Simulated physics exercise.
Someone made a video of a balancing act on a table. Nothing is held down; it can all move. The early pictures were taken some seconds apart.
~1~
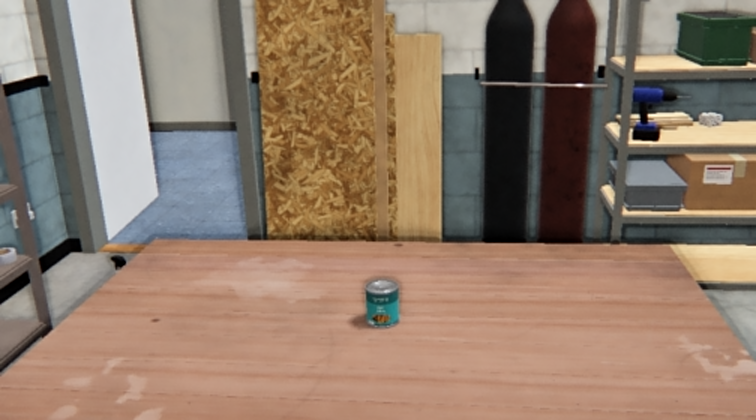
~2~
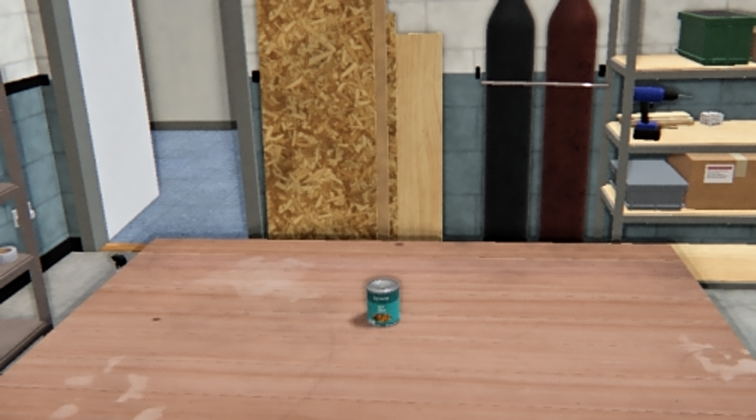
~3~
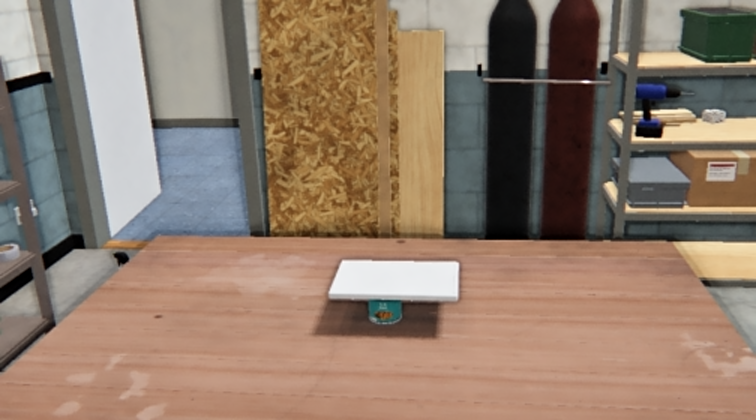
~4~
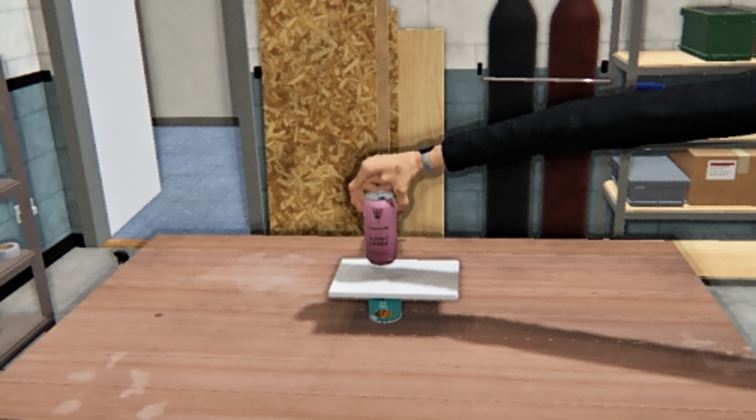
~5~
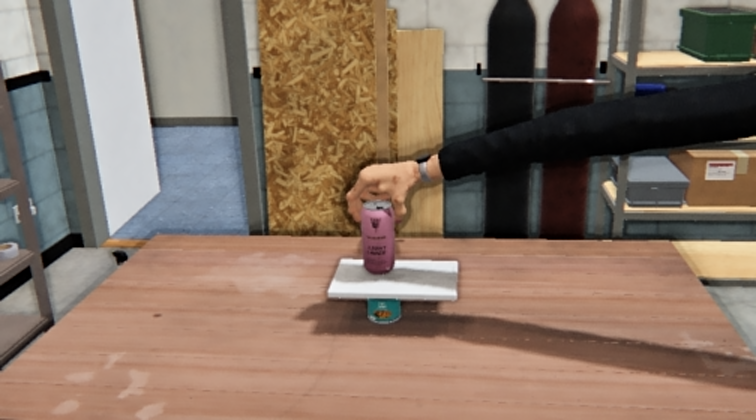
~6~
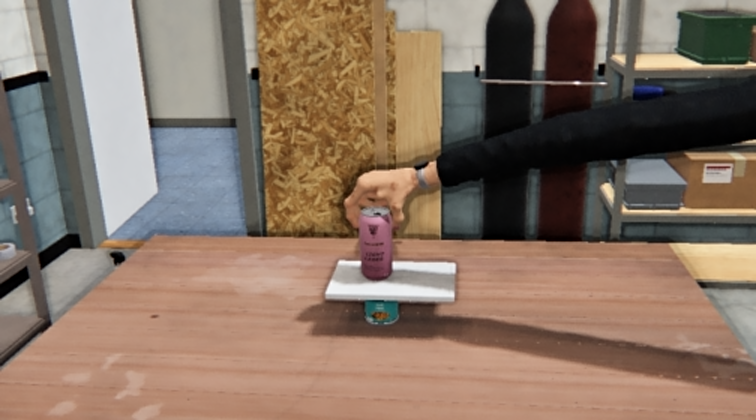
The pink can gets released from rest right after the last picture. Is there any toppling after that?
No, there is none.
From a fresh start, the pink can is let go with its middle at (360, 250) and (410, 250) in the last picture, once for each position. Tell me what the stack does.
Try one: The stack remains standing; try two: The stack collapses.
Then, 0.20 s past the last view, nothing moves.
Then, 0.40 s past the last view, pink can resting near (376, 244).
Finally, all 3 still in place. Final places as the last picture's camera would see them, pink can near (376, 244). The stack stays up.
